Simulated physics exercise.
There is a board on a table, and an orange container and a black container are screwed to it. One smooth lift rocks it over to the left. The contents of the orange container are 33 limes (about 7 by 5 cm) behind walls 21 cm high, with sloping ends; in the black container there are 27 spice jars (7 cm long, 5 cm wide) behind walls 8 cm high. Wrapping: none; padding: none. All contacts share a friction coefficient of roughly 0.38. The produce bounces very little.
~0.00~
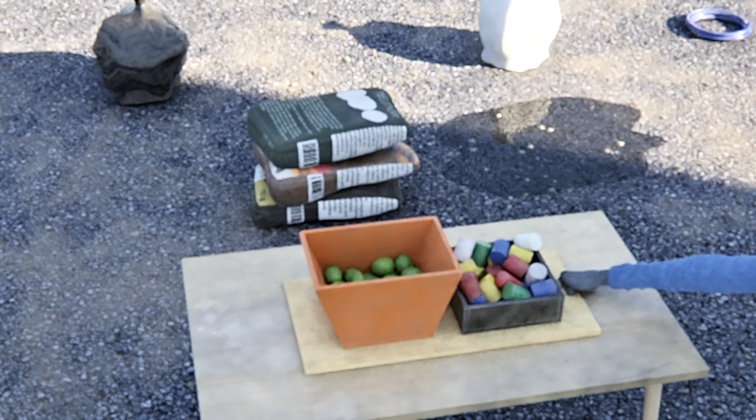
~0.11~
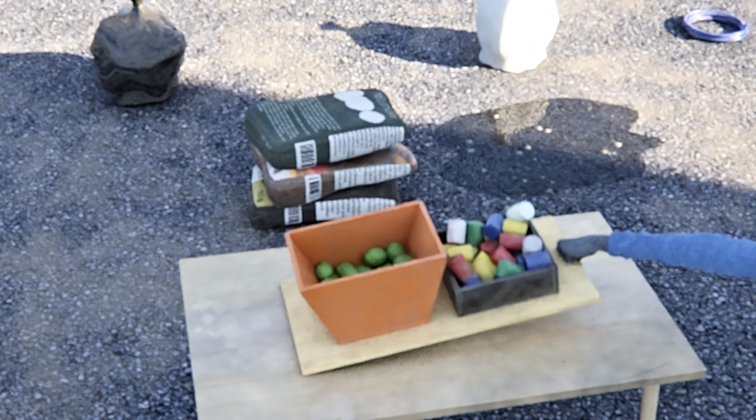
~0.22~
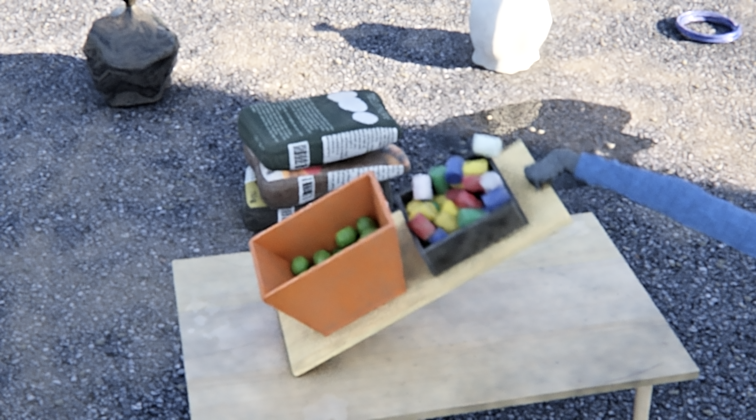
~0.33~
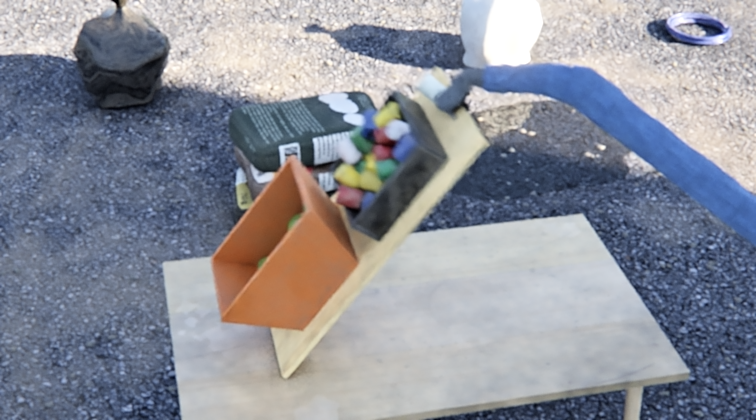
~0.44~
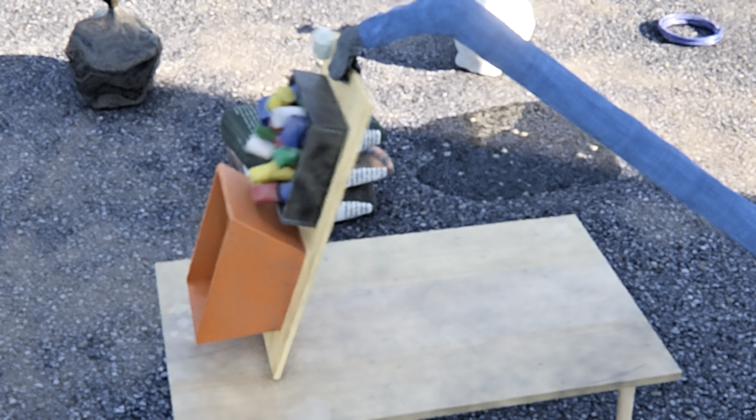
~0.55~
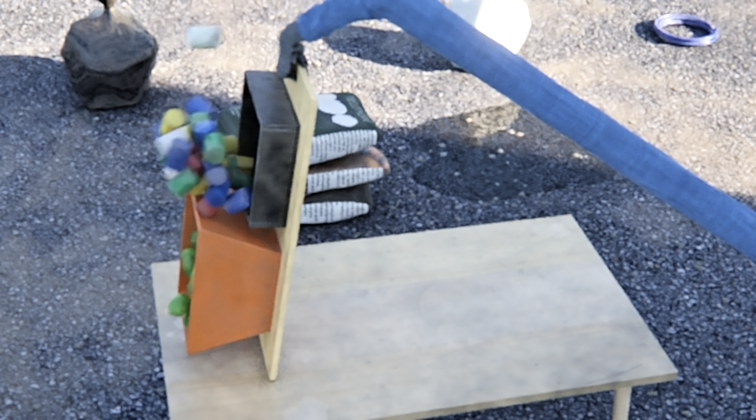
The footage shows a blue-sleeved arm lifting the right end of a board on a table, tilting it leftward until nearly upright; colourful jars tumble from the black container, then green limes emerge from the orange container below.
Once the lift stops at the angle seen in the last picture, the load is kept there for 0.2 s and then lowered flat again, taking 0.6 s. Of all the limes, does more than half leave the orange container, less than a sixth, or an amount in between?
It drops most of them.
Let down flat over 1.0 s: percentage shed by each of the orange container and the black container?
Then the orange container sheds 80 %, while the black container sheds 100 %.
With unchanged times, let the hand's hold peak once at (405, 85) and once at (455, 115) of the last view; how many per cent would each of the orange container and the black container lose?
Orange container: 10 %, then 0 %; black container: 60 %, then 30 %.
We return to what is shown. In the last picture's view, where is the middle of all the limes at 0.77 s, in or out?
Middle: About (168, 314) px.
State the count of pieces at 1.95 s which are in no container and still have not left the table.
Estimated count: 5.
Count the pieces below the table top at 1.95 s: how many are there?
Around 45.
After 0.77 s, tilt 82°; 19 of 33 out of the orange container and 26 of 27 out of the black container.
After 1.05 s, tilt 41°; 26 of 33 out of the orange container and 26 of 27 out of the black container.
After 1.45 s, tilt 0°; 28 of 33 out of the orange container and 26 of 27 out of the black container.
Outcome (at 1.95 s), 28 of 33 out of the orange container and 26 of 27 out of the black container. Asked share, 28 of 33, 85 per cent.
